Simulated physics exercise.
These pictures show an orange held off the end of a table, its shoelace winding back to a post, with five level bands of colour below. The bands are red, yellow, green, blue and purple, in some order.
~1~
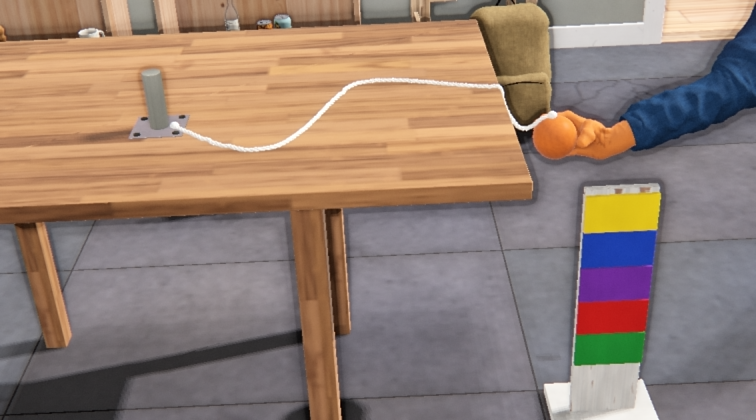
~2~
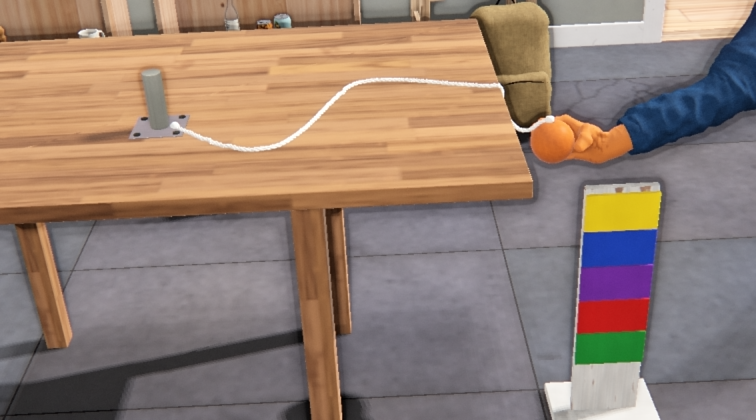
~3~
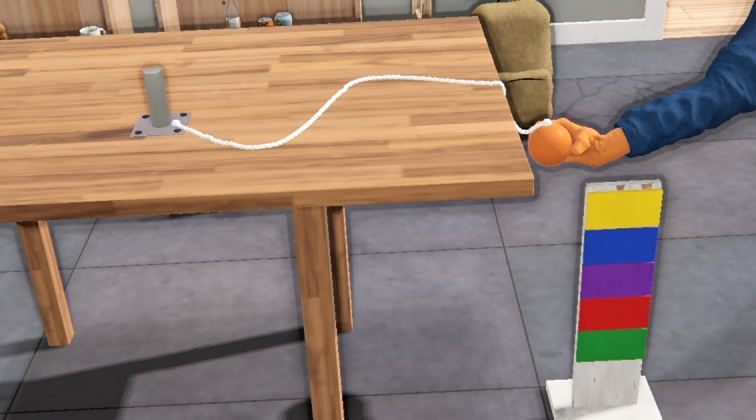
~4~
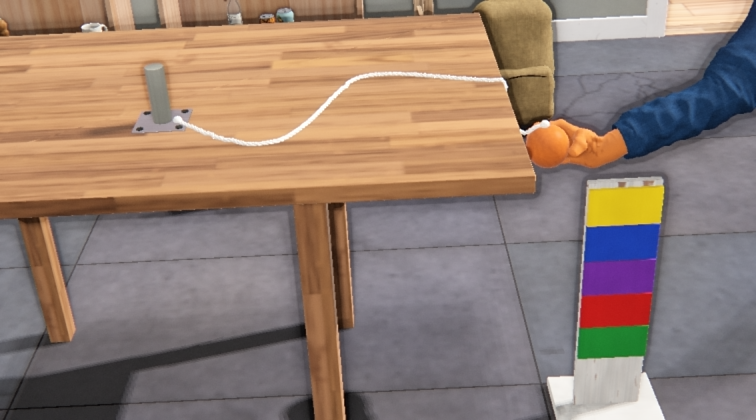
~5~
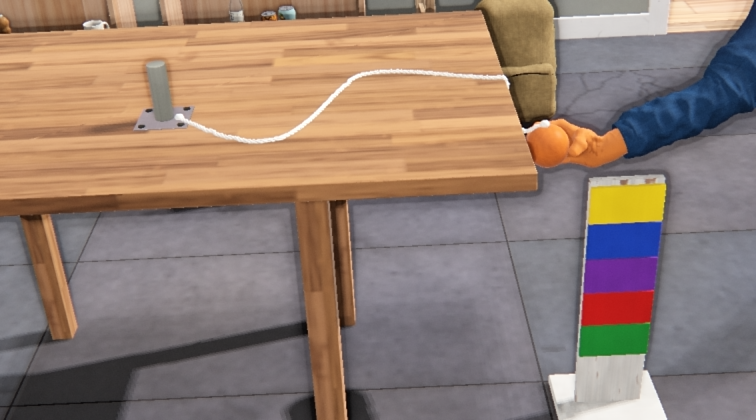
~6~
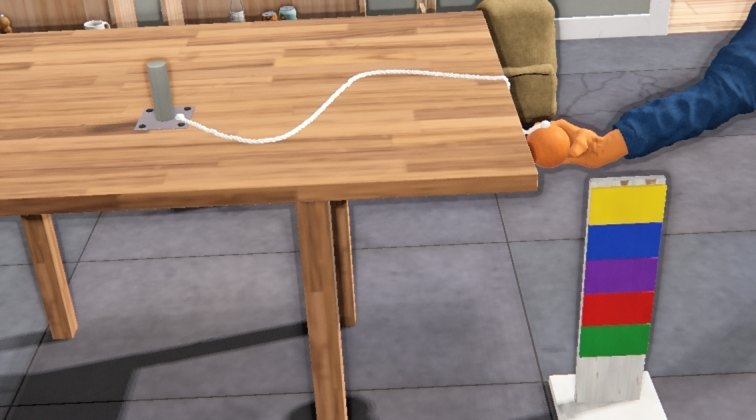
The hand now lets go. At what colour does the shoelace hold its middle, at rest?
The shoelace holds its middle at purple.
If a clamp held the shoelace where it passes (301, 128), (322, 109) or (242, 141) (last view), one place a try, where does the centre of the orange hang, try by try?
Near (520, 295), (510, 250) and (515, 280).
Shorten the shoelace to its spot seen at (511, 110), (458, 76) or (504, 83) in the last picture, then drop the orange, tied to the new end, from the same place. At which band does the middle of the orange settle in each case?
It would be blue; higher than all five; yellow.
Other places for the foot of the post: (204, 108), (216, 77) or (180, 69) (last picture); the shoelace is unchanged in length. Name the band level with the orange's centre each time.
It would be red; red; purple.
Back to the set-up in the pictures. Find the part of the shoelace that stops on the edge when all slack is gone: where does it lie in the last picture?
Near (389, 72).
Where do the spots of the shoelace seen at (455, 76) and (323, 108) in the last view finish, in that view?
Near (514, 170) and (388, 107).
Early on, orange near (539, 279); level with purple.
Midway, orange near (484, 292); level with purple.
Near the end, orange near (520, 302); level with purple.
Finally, orange near (510, 306); level with purple. At purple.
